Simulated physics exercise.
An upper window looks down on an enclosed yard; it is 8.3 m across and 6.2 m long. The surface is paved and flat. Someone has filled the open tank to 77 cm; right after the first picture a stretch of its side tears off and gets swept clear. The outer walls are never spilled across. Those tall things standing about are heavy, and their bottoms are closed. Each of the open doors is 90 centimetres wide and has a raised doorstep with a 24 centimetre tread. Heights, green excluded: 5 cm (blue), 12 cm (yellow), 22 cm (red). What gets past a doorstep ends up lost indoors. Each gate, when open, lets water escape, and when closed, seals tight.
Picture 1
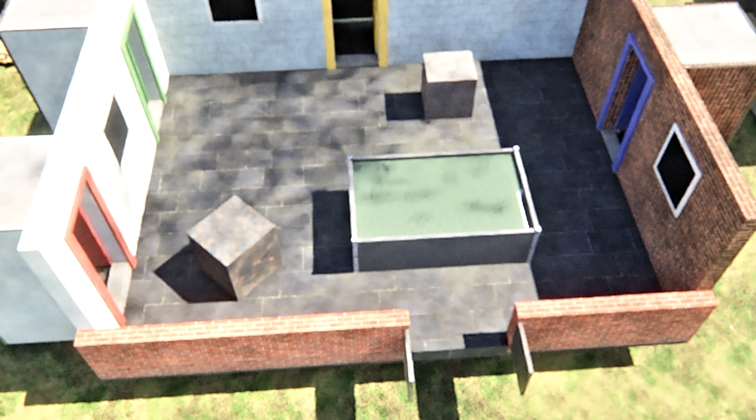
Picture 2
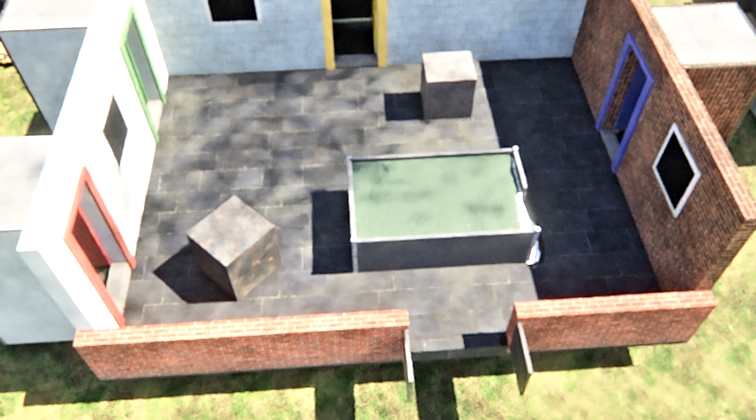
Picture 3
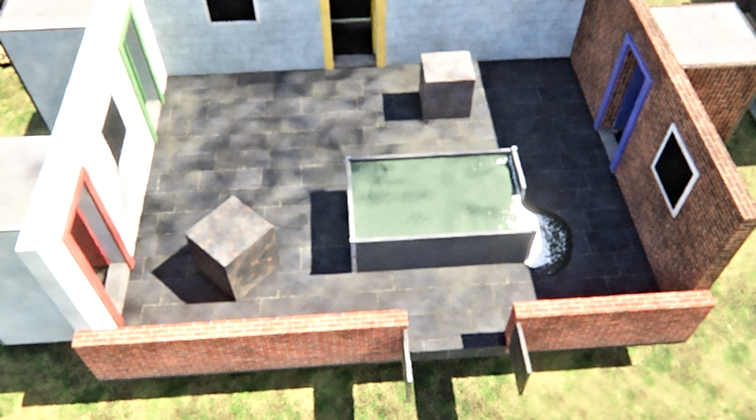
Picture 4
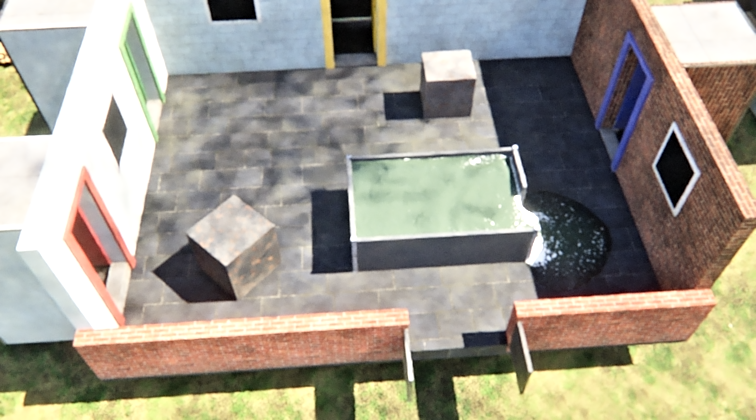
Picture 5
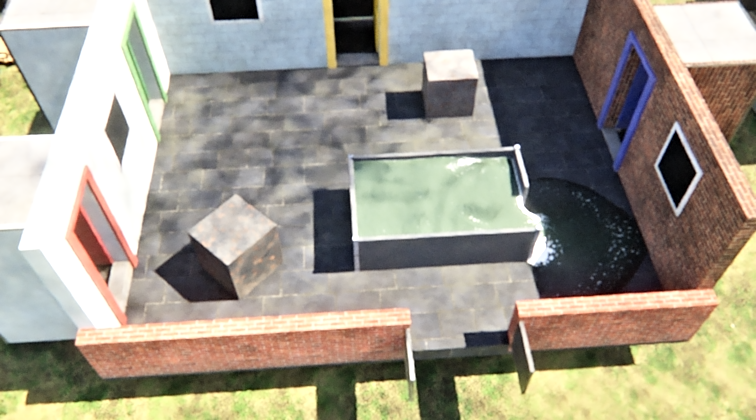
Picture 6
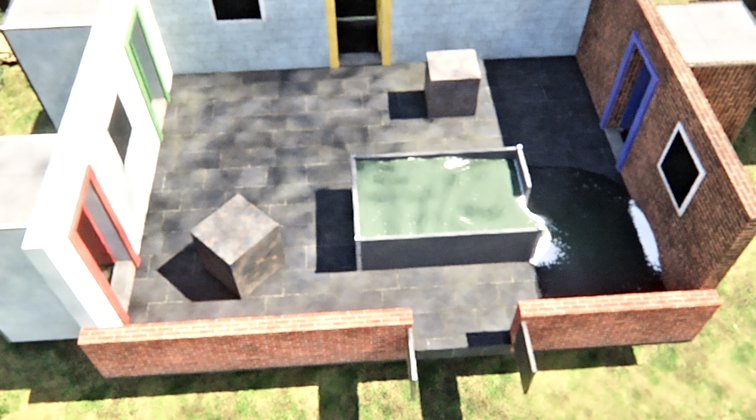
Green-tinted water sits still in an open tank in a paved, walled yard, until the tank's right side breaks open near the front corner. Water pours through the gap in a white, foaming rush and fans out across the dark paving, spreading rightward until white foam shows beside the brick wall.
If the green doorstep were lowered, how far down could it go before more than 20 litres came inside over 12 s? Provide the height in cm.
Down to about 6.5 cm.
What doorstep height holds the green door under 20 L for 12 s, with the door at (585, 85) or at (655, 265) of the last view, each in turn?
About 11.0 cm for the first and 34 cm for the second.
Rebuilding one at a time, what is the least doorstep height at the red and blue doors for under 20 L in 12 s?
About 9.0 cm at red and 8.5 cm at blue.
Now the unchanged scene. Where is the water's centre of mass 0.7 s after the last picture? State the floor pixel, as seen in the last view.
My guess is close to (480, 231).
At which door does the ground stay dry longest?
Door: Green.
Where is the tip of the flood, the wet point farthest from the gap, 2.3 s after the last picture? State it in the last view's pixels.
The tip of the flood lies near (576, 57).
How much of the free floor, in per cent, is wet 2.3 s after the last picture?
Around 30 per cent of the free floor.
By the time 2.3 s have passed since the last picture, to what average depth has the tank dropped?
42 cm, roughly.
Then, 0.7 s after the last picture water covers 15 % of the floor, deepest (52 cm) near (677, 319); it has not reached the green door.
Then, 2.3 s after the last picture water covers 30 % of the floor, deepest (39 cm) near (673, 308); it has not reached the green door.
Then, 11.3 s after the last picture water covers 95 % of the floor, deepest (10 cm) near (231, 116); 10 cm at the green door, 0 litres in over its 13 cm doorstep.
At the green door as built, the water peaked near 11 cm, 8.5 s after the last picture.
Run again over the same 12 s with other heights there, 37 litres in over 5 cm, 7 litres over 8 cm. The limit of 20 litres is kept from about 6.5 cm up.
